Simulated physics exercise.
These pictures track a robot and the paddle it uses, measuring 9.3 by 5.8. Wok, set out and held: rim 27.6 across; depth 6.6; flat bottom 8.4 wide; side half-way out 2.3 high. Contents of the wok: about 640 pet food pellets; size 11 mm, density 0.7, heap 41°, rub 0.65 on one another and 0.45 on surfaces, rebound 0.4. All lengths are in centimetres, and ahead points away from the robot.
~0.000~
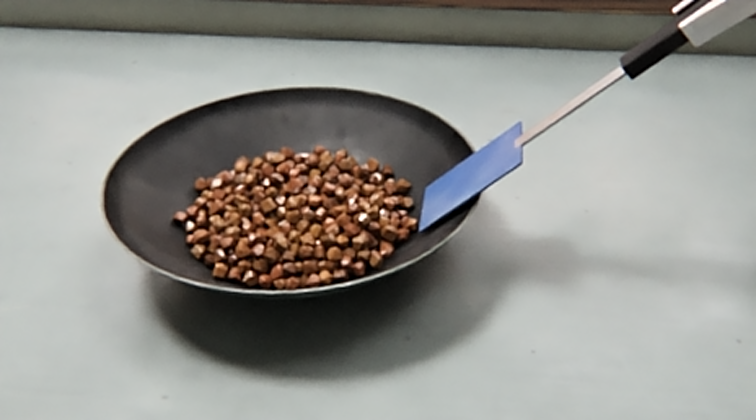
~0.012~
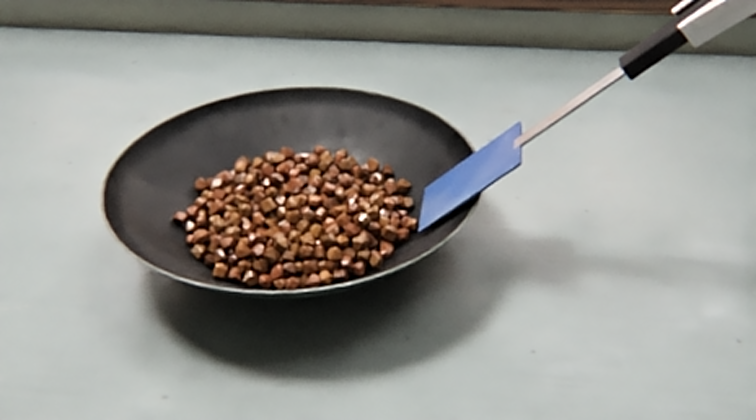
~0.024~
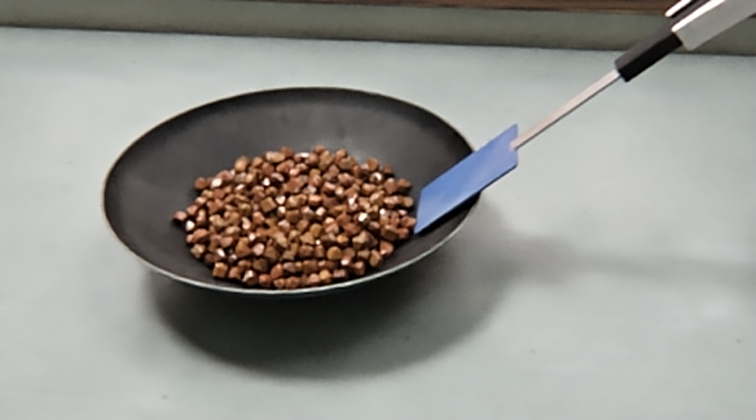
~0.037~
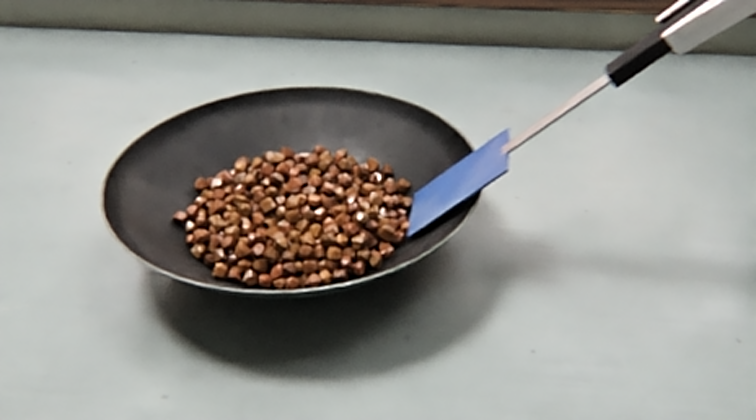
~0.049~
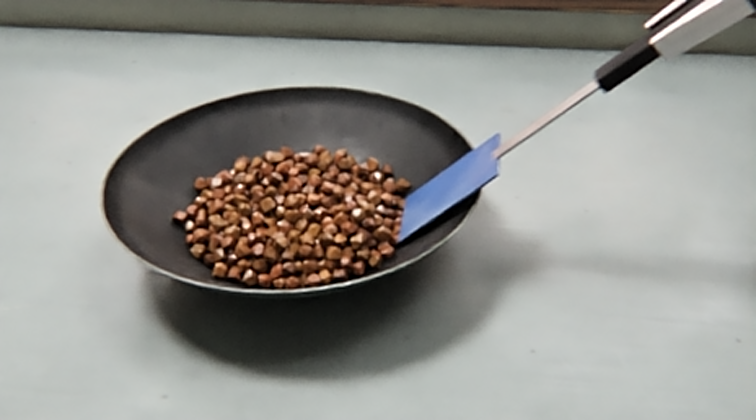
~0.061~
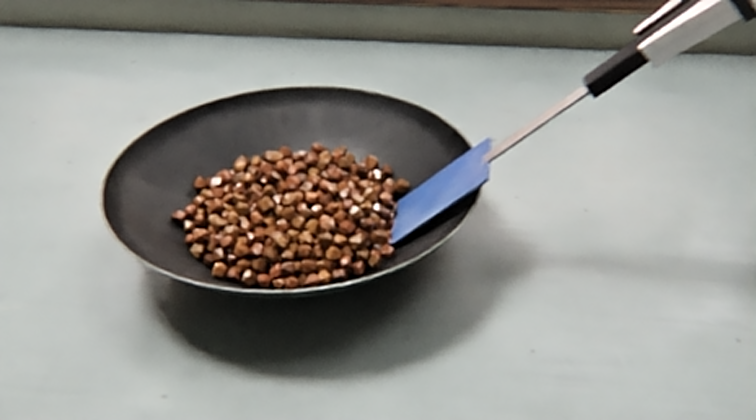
A blue paddle slides slowly down and left against brown pellets in a black wok.
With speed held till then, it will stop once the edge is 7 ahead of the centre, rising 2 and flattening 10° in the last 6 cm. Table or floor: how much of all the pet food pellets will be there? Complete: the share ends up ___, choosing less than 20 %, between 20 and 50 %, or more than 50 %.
The share ends up less than 20 %.
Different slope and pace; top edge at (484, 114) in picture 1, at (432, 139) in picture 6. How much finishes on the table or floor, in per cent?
Off the vessel, on the table or floor: Some 25 percent.
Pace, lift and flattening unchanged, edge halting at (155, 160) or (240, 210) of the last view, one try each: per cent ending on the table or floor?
Close to 30 and close to 0 per cent, respectively.
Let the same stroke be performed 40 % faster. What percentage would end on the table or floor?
Approx. 15 per cent.
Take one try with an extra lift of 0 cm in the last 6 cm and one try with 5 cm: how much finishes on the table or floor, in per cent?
It works out to some 10 per cent for the first setting and some 5 per cent for the second.
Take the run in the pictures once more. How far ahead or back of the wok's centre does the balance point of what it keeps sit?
Roughly 4.5 cm ahead.
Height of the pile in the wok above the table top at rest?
About 8.5 centimetres.
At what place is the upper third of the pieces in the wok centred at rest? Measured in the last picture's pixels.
(174, 175).
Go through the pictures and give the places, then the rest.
The first frame shows paddle top edge at (522, 142), sloping 43°; upper third of the load around (297, 204), from x 180 to 415, top at y 155; 639 in the wok.
The second frame shows paddle top edge at (521, 142), sloping 43°; upper third of the load around (297, 204), from x 180 to 415, top at y 150.
The third frame shows paddle top edge at (517, 144), sloping 43°; upper third of the load around (297, 204), from x 180 to 415, top at y 150.
The fourth frame shows paddle top edge at (508, 148), sloping 43°; upper third of the load around (296, 203), from x 180 to 405, top at y 150.
The fifth frame shows paddle top edge at (499, 153), sloping 43°; upper third of the load around (296, 203), from x 180 to 400, top at y 150.
The sixth frame shows paddle top edge at (489, 158), sloping 43°; upper third of the load around (294, 201), from x 180 to 400, top at y 150; 639 in the wok.
By 0.17 s, sloping 43°, highest piece 7 above the table; 639 in the wok.
By 0.27 s, sloping 39°, highest piece 8 above the table; 637 in the wok, 2 on the blade or in flight.
By 0.52 s, sloping 33°, highest piece 9 above the table; 563 in the wok, 72 on the table or floor, 4 on the blade or in flight.
By 1.57 s, sloping 33°, highest piece 8 above the table; 563 in the wok, 76 on the table or floor.
Final count, 563 in the wok, 76 on the table or floor. That is 12 % on the table or floor.
